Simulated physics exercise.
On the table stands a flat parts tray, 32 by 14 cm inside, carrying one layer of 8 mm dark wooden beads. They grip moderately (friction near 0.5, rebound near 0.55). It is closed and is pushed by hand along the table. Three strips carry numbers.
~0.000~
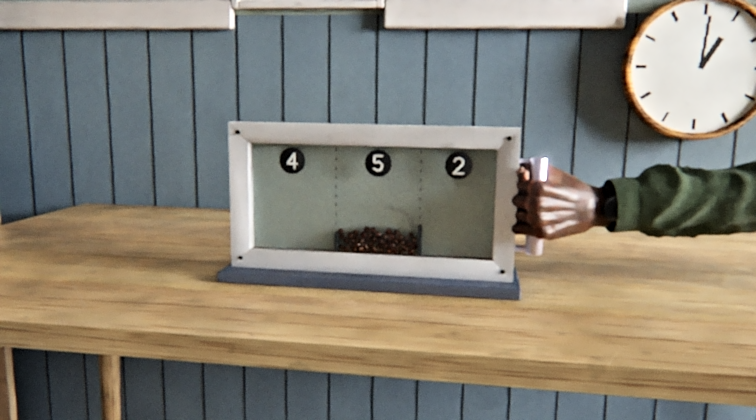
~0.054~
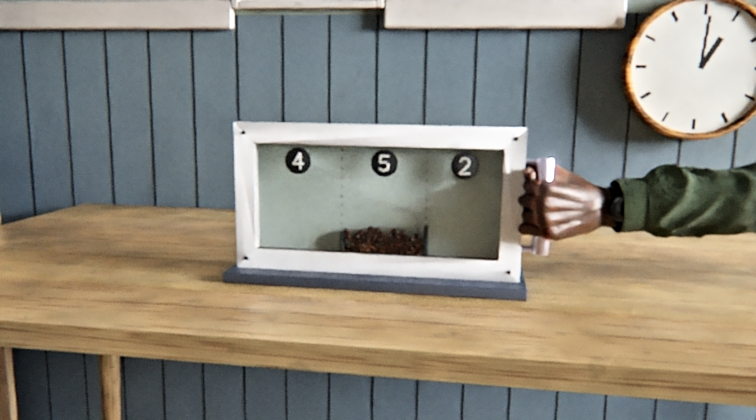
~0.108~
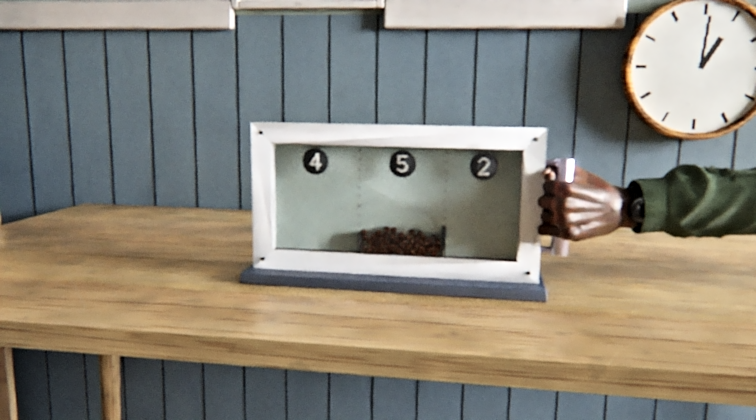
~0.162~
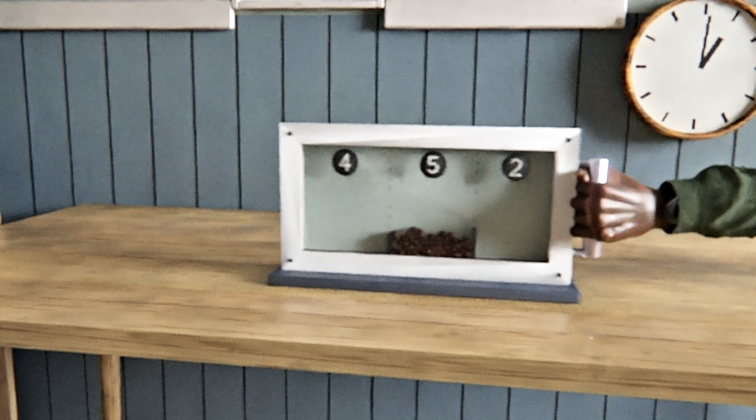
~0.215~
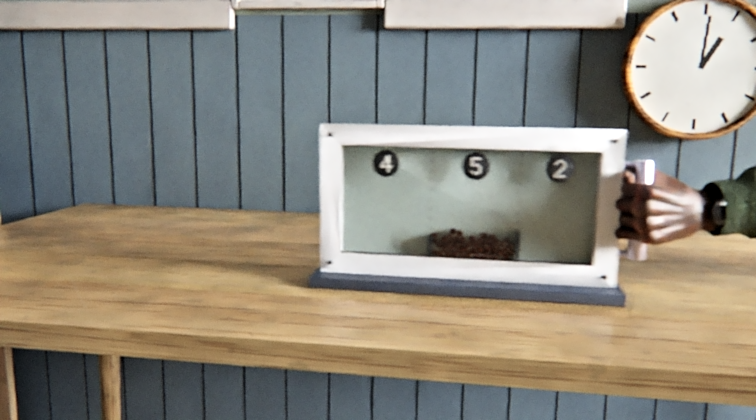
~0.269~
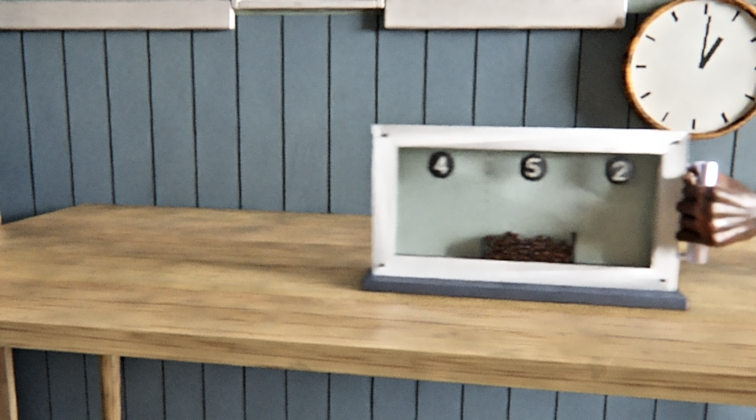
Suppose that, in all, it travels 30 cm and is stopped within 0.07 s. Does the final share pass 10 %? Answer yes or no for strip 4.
No. 4: No.
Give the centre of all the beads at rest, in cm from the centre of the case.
About 3 cm right and 6 cm below.
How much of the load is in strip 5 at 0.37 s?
Roughly 100 per cent.
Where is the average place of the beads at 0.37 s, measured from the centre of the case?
About 2 cm right and 5 cm below.
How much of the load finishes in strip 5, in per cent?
About 90 per cent.
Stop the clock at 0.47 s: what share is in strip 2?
About 10 per cent.
After 0.37 s, it is 30 cm to the right; the beads' middle is 2 cm right of and 5 cm below the centre; no. 5, 100 %.
After 0.47 s, it is 30 cm to the right; the beads' middle is 3 cm right of and 5 cm below the centre; no. 2, 10 %, no. 5, 90 %.
After 0.62 s, it is 30 cm to the right; the beads' middle is 3 cm right of and 5 cm below the centre; no. 2, 10 %, no. 5, 90 %.
Settled by 1.1 s, it is 30 cm to the right; no. 2, 10 %, no. 4, 0 %, no. 5, 90 %.
